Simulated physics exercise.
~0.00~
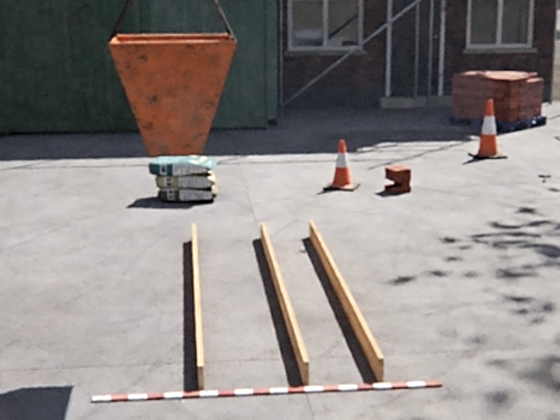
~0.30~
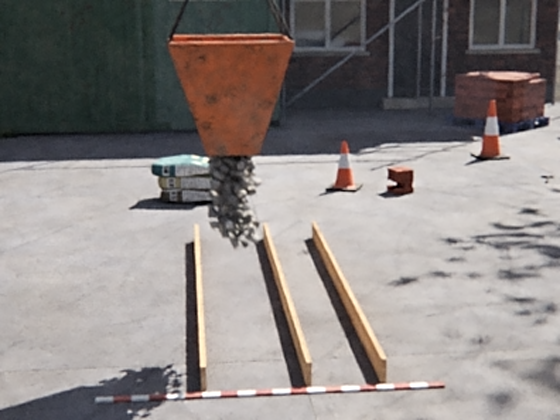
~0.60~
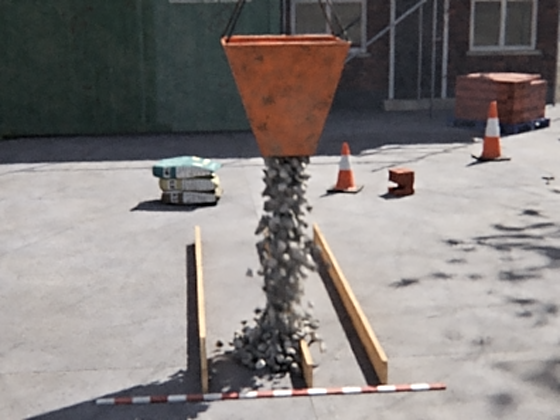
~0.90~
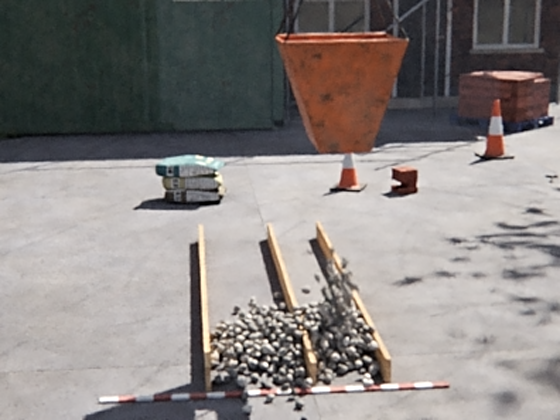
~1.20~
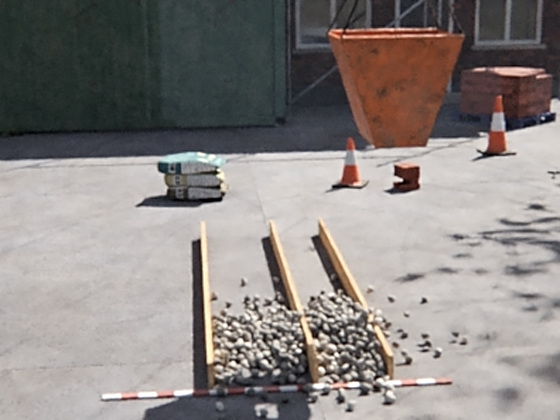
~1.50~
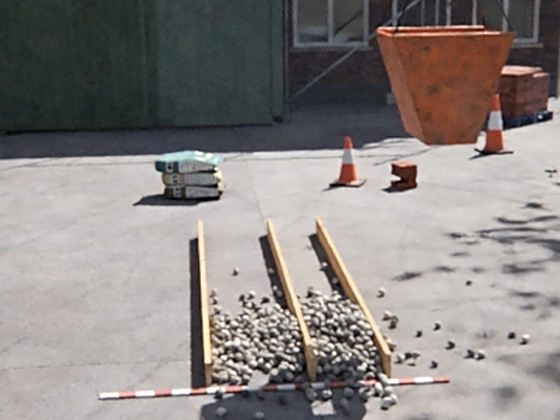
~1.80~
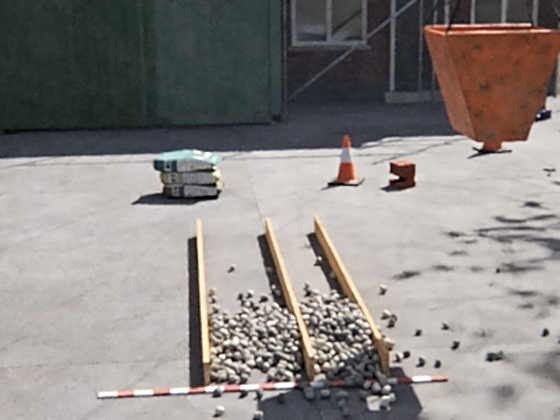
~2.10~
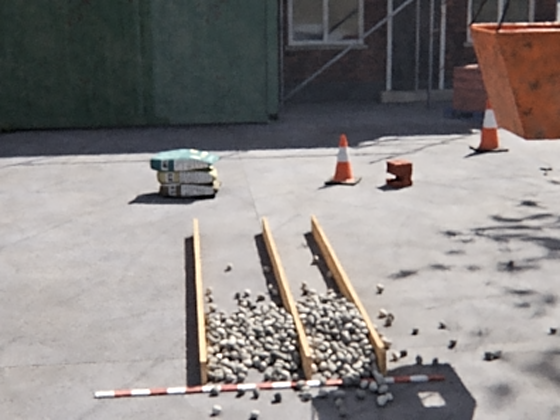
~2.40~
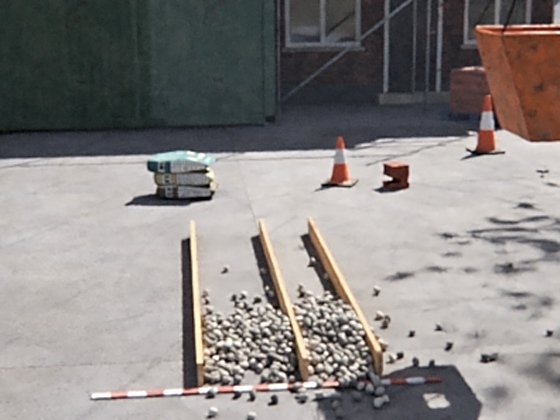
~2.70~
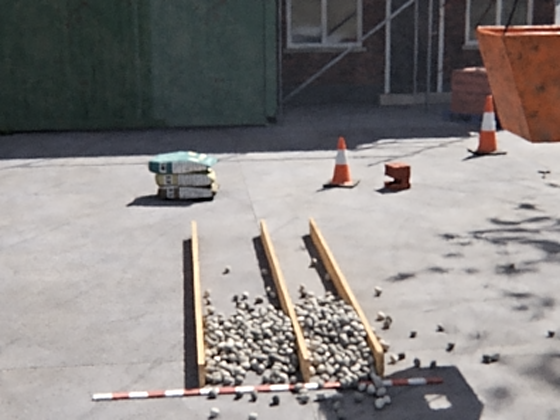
To begin with, an orange hopper hangs above a paved yard, near stacked bags, traffic cones and three wooden planks laid out behind a red-and-white striped staff. It moves right, and grey rounded stones start pouring from its underside. The stream drops between the planks, piling up first in the left bay and then in the right as the hopper travels on. Once empty, the hopper continues to the right edge of the view and stops there. The stones lie still, filling the near part of both bays, somewhat more in the right, with a few scattered beyond the planks.
